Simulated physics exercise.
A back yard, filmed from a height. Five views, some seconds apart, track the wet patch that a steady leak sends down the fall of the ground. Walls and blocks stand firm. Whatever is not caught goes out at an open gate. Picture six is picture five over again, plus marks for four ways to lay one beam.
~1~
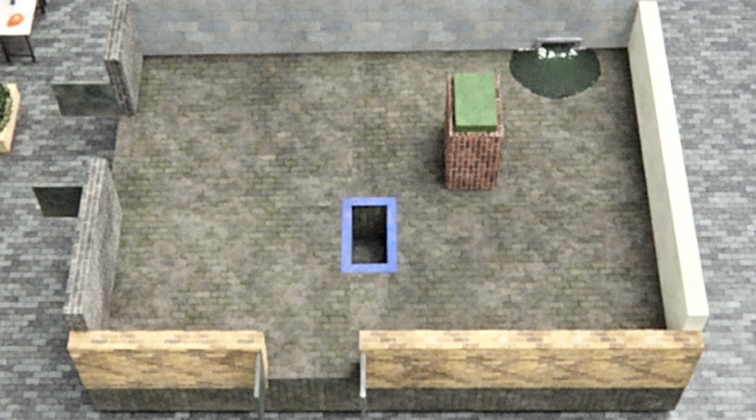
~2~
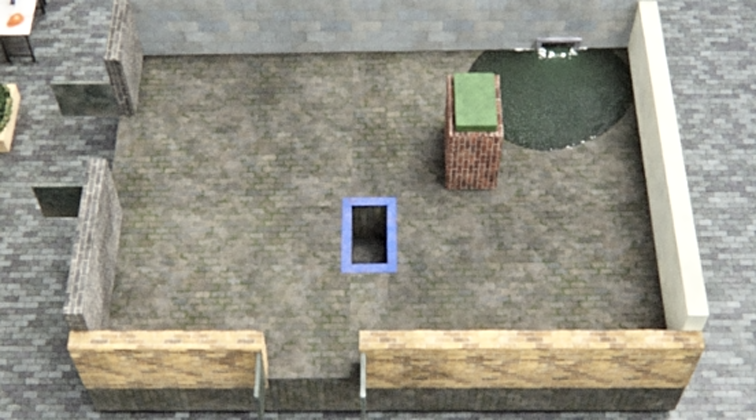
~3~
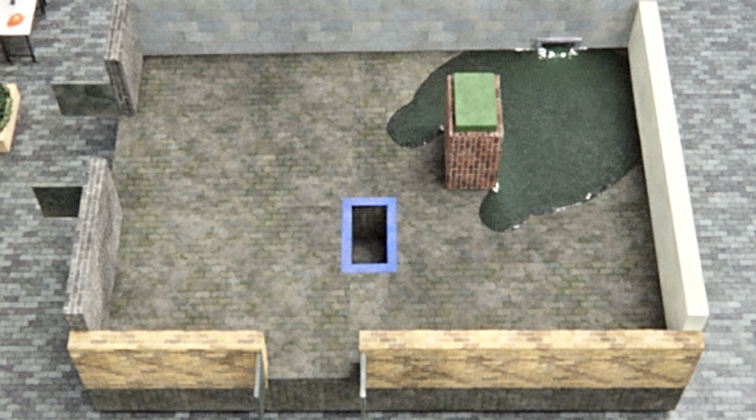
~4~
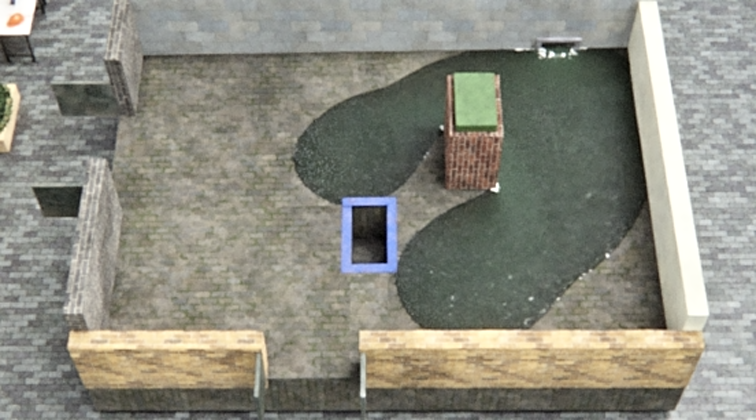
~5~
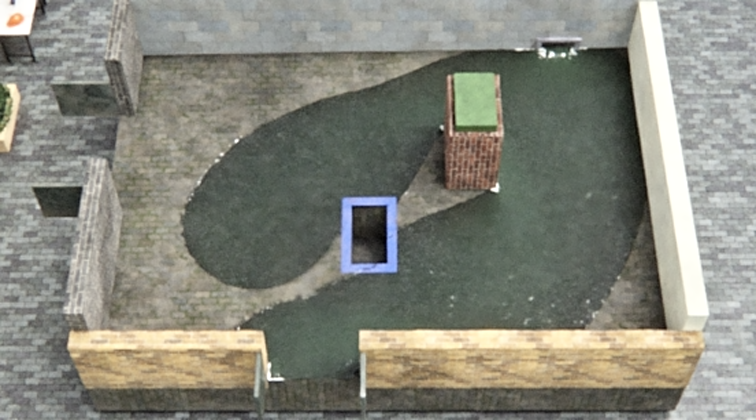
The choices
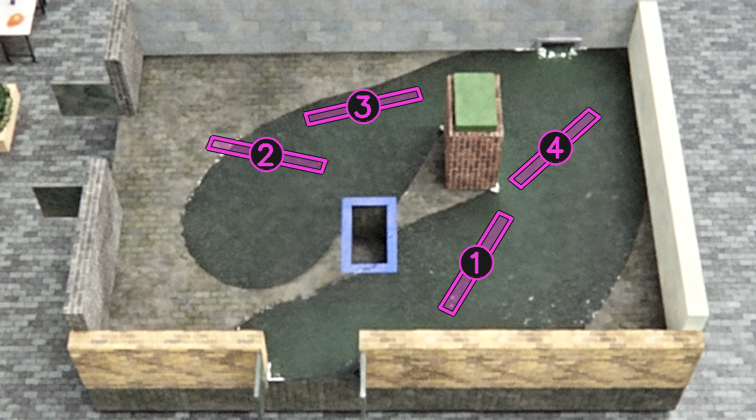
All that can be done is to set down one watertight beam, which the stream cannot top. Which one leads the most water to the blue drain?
Go for 1.
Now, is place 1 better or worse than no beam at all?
It is better.
In magenta, 1 from (446, 310) to (505, 215); 2 from (210, 142) to (323, 166); 3 from (307, 119) to (419, 93); 4 from (515, 183) to (593, 113).
With 1, about 12 % of the stream goes into the blue drain, about 83 % out by the gates.
With 2, about 7 % of the stream goes into the blue drain, about 86 % out by the gates.
With 3, about 7 % of the stream goes into the blue drain, about 88 % out by the gates.
With 4, about 5 % of the stream goes into the blue drain, about 91 % out by the gates.
